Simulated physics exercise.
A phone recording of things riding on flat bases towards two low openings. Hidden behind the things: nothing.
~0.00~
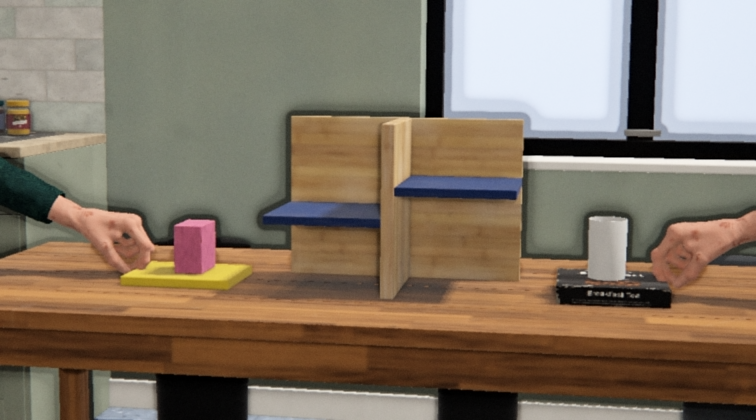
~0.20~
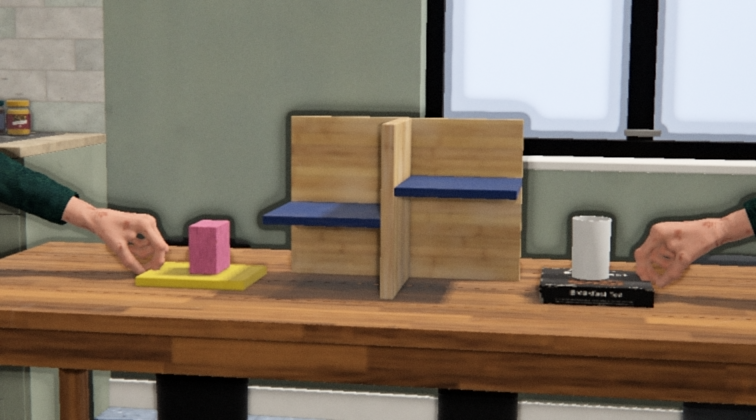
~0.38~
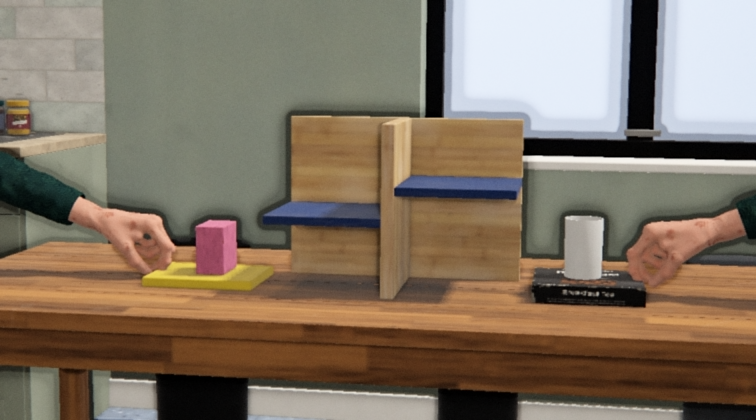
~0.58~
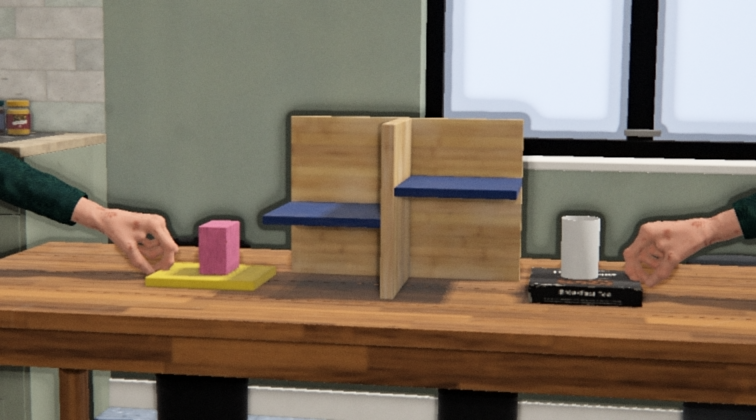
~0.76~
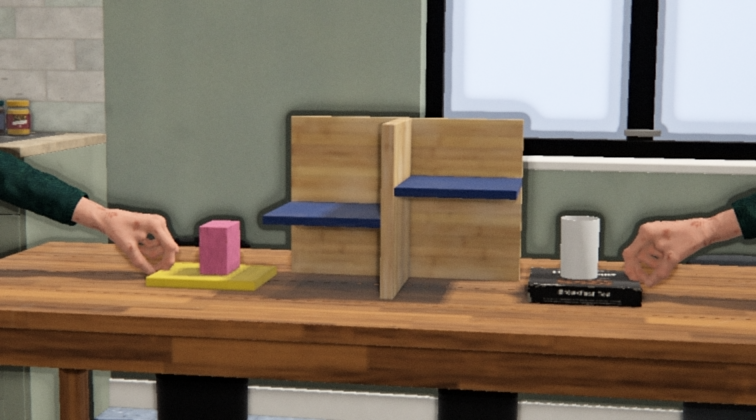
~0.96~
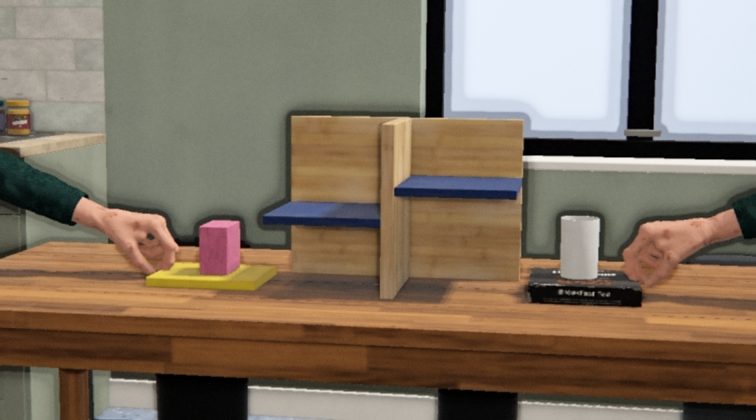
Two hands on a wooden table slid a yellow tray carrying a pink block and a black packet carrying a white beaker slightly inward toward a wooden stand with blue shelves, then stayed nearly still.
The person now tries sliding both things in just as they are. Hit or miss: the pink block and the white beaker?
Pink block - miss. White beaker - miss.
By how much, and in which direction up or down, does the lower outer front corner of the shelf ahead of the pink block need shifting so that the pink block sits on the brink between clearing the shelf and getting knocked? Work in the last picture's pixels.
Roughly 8 pixels downward.
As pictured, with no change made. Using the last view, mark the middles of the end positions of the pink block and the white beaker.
The first finishes at (336, 252), while the second finishes at (460, 244).
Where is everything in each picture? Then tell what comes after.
The first picture shows hands sliding the things forward; pink block (195, 246); white beaker (607, 248); black packet (611, 288).
The second picture shows hands sliding the things forward; white beaker (591, 248); shelf (397, 205).
The third picture shows hands sliding the things forward; pink block (216, 247); yellow tray (209, 276).
The fourth picture shows hands sliding the things forward; white beaker (580, 247); black packet (584, 287).
The fifth picture shows hands sliding the things forward; pink block (220, 247); shelf (397, 205).
The sixth picture shows hands sliding the things forward; pink block (220, 247); white beaker (580, 247); yellow tray (213, 276).
By 2.02 s, pink block riding along near (261, 249); white beaker riding along near (520, 246).
When it is over (4.3 s), the pink block passes below, near (336, 252); the white beaker passes below, near (460, 244).
